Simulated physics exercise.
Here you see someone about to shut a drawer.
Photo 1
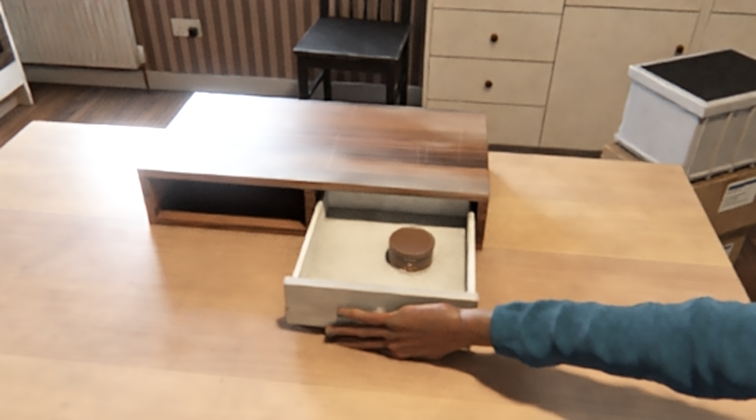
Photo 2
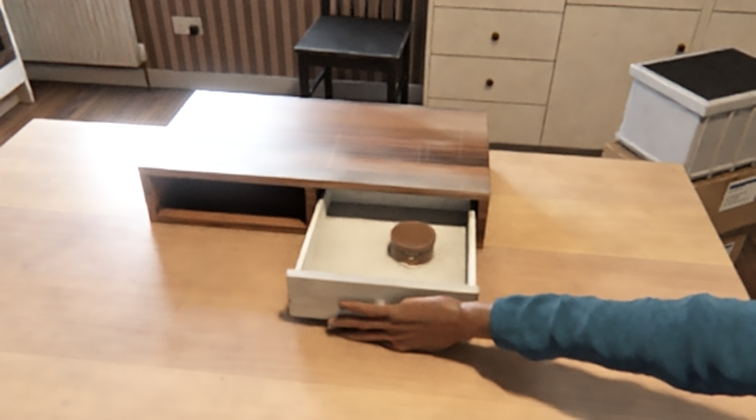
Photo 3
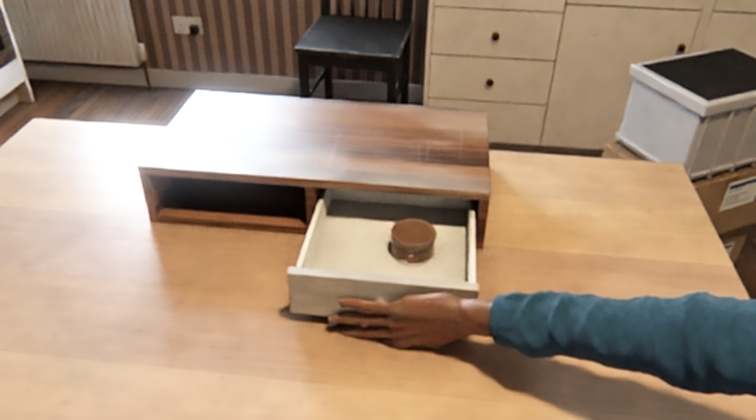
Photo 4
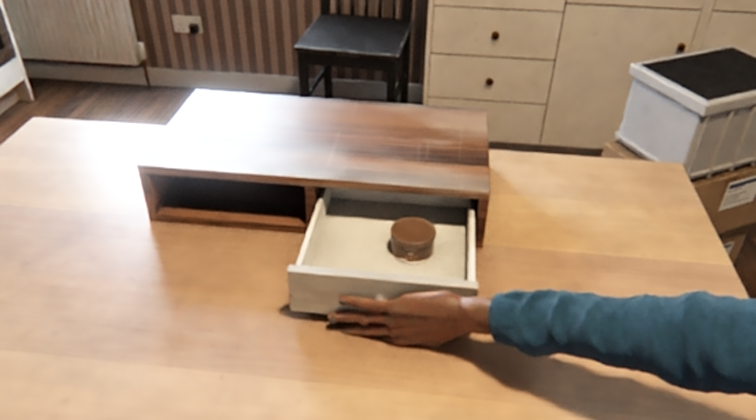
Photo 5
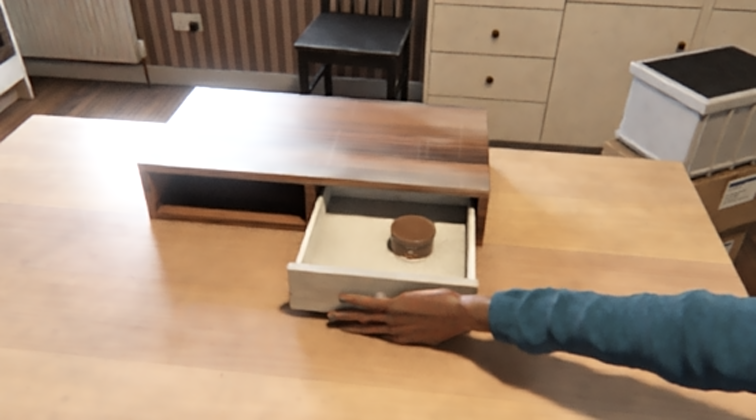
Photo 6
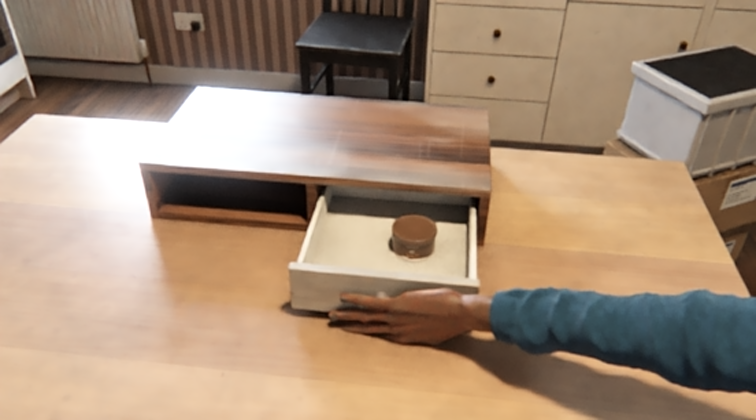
On a wooden table, a hand rests against an open drawer holding a brown pot, barely moving.
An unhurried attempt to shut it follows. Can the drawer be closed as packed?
Result: Drawer fully shut.
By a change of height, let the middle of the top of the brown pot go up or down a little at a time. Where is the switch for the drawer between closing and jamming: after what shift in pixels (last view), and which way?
Roughly 16 pixels upward.
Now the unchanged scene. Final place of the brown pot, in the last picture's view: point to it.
Its middle settles around (423, 167) in the last picture.
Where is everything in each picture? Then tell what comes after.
In the first picture, drawer (389, 251) wide open; brown pot (412, 250).
In the second picture, drawer (391, 245) wide open; chest (326, 163).
In the third picture, drawer (391, 242) wide open; brown pot (413, 242).
In the fourth picture, drawer (391, 240) wide open; chest (326, 162).
In the fifth picture, drawer (391, 239) wide open; brown pot (413, 238).
In the sixth picture, drawer (392, 238) wide open; chest (328, 160).
Then, 0.44 s past the last view, drawer about half in.
Finally, the drawer goes all the way in.
